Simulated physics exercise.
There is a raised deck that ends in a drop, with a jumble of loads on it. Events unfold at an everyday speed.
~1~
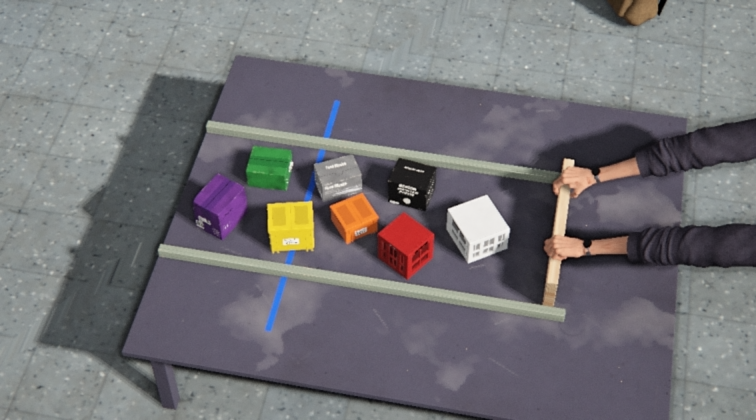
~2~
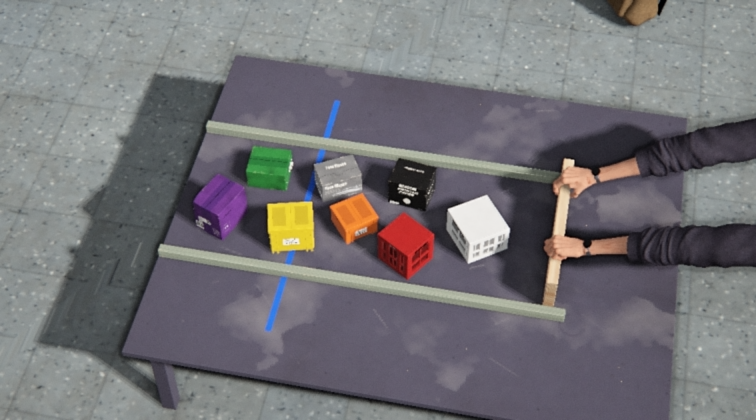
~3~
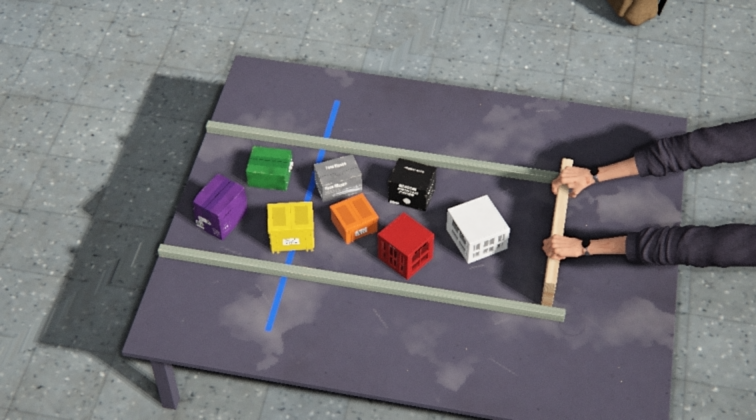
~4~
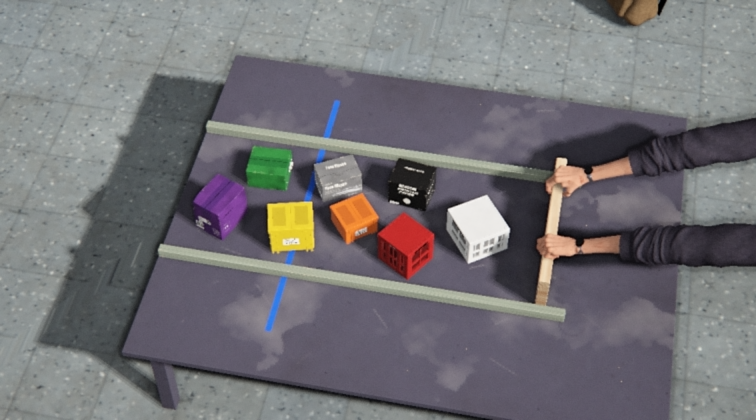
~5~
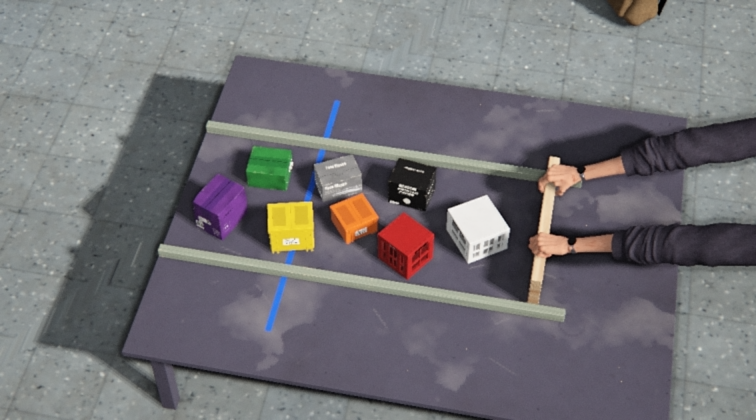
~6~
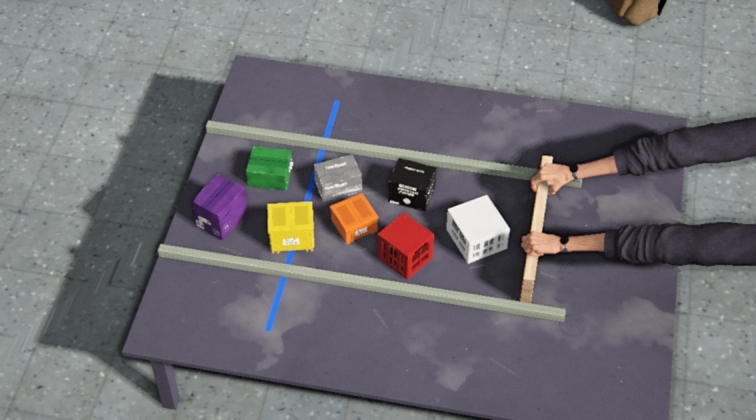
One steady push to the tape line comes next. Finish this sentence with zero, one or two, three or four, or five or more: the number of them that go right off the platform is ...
The number of them that go right off the platform is zero.
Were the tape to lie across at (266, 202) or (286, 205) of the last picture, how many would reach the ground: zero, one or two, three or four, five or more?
Result, first to last: Just one or two, zero.
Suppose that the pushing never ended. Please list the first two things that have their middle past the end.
Green parcel, then purple parcel.
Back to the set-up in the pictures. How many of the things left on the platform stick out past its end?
That comes to 0 of them.
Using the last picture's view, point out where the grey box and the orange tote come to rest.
In the last view, the middles sit near (257, 157) and near (247, 186).
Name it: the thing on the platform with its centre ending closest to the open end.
Foremost is the green parcel.
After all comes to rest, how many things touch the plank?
Count: 3.
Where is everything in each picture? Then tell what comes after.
In the first frame, purple parcel (220, 207); green parcel (270, 168); yellow tote (291, 227); plank (558, 233); tape (305, 207).
In the second frame, green parcel (270, 168); plank (558, 233).
In the third frame, yellow tote (291, 227); orange tote (354, 219).
In the fourth frame, purple parcel (220, 207); white crate (478, 229).
In the fifth frame, green parcel (270, 168); grey box (338, 178).
In the sixth frame, purple parcel (220, 207); green parcel (270, 168); yellow tote (291, 227); plank (537, 229); tape (305, 207).
Soon after, none off yet; purple parcel at rest near (220, 207); green parcel at rest near (270, 168); yellow tote at rest near (291, 227).
In the end, the number that fall off is zero.
